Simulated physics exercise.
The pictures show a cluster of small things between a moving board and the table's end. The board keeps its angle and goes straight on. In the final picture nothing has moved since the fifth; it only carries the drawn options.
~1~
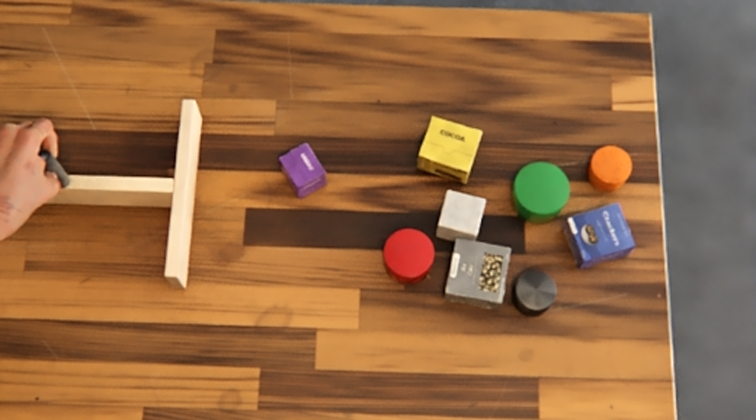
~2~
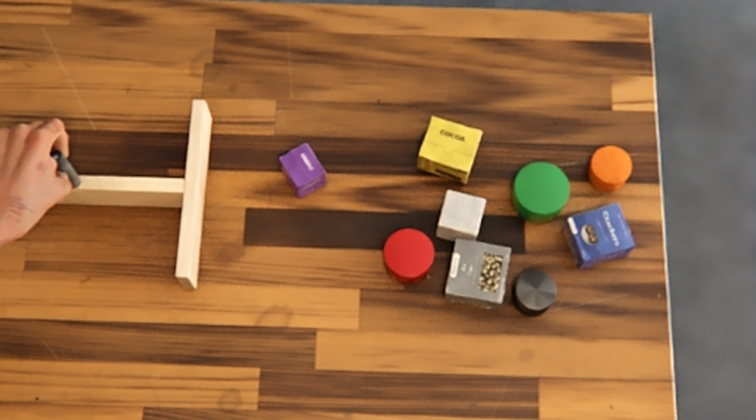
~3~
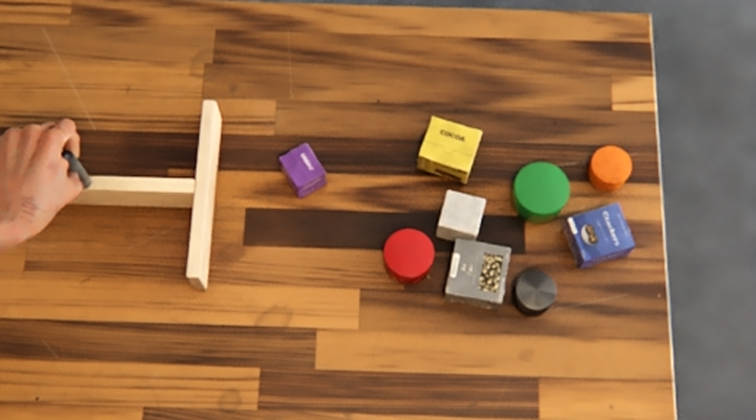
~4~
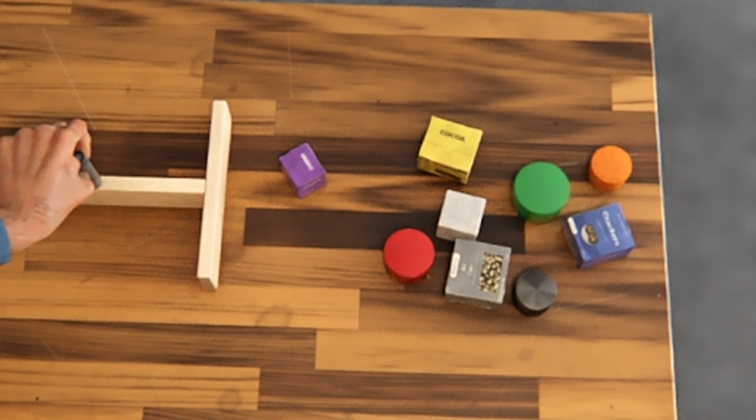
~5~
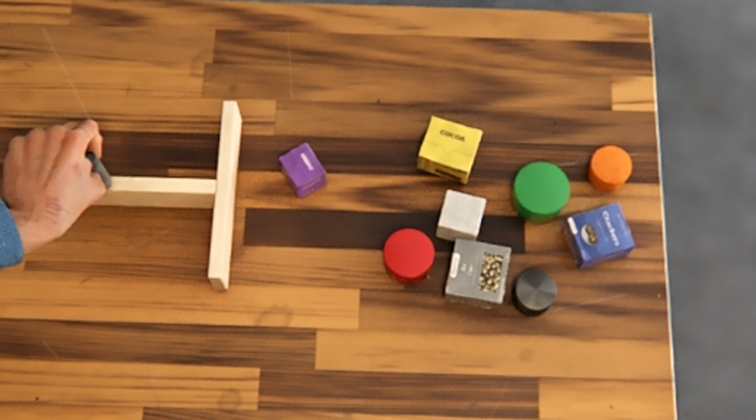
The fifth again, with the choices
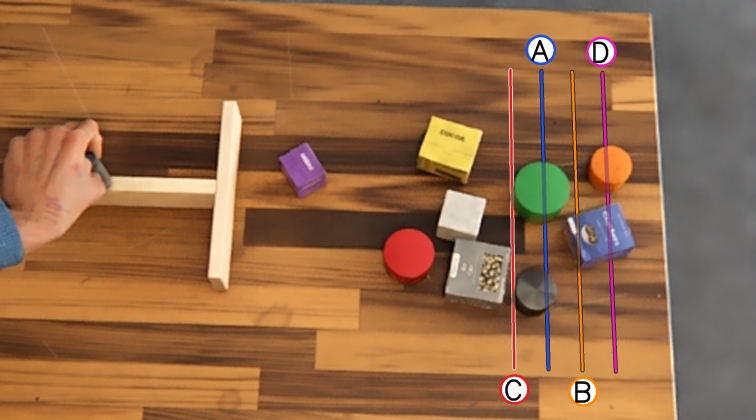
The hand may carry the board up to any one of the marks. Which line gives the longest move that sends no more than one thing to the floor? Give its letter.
B.
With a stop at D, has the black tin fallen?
No.
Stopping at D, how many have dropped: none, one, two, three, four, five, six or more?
In all, three.
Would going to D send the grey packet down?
By then, no.
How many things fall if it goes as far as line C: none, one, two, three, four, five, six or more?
In all, none.
On the copy, A at (545, 213); B at (577, 214); C at (512, 212); D at (609, 215).
On B. First, board (351, 191); purple box (375, 181); orange pot (609, 169).
Then, board (480, 195); black tin (593, 324); green pot (555, 188).
Finally, board (580, 198); blue packet (669, 261); orange pot (654, 149); none fallen.
By contrast, A is within the limit but short; C is within the limit but short; D drops three.
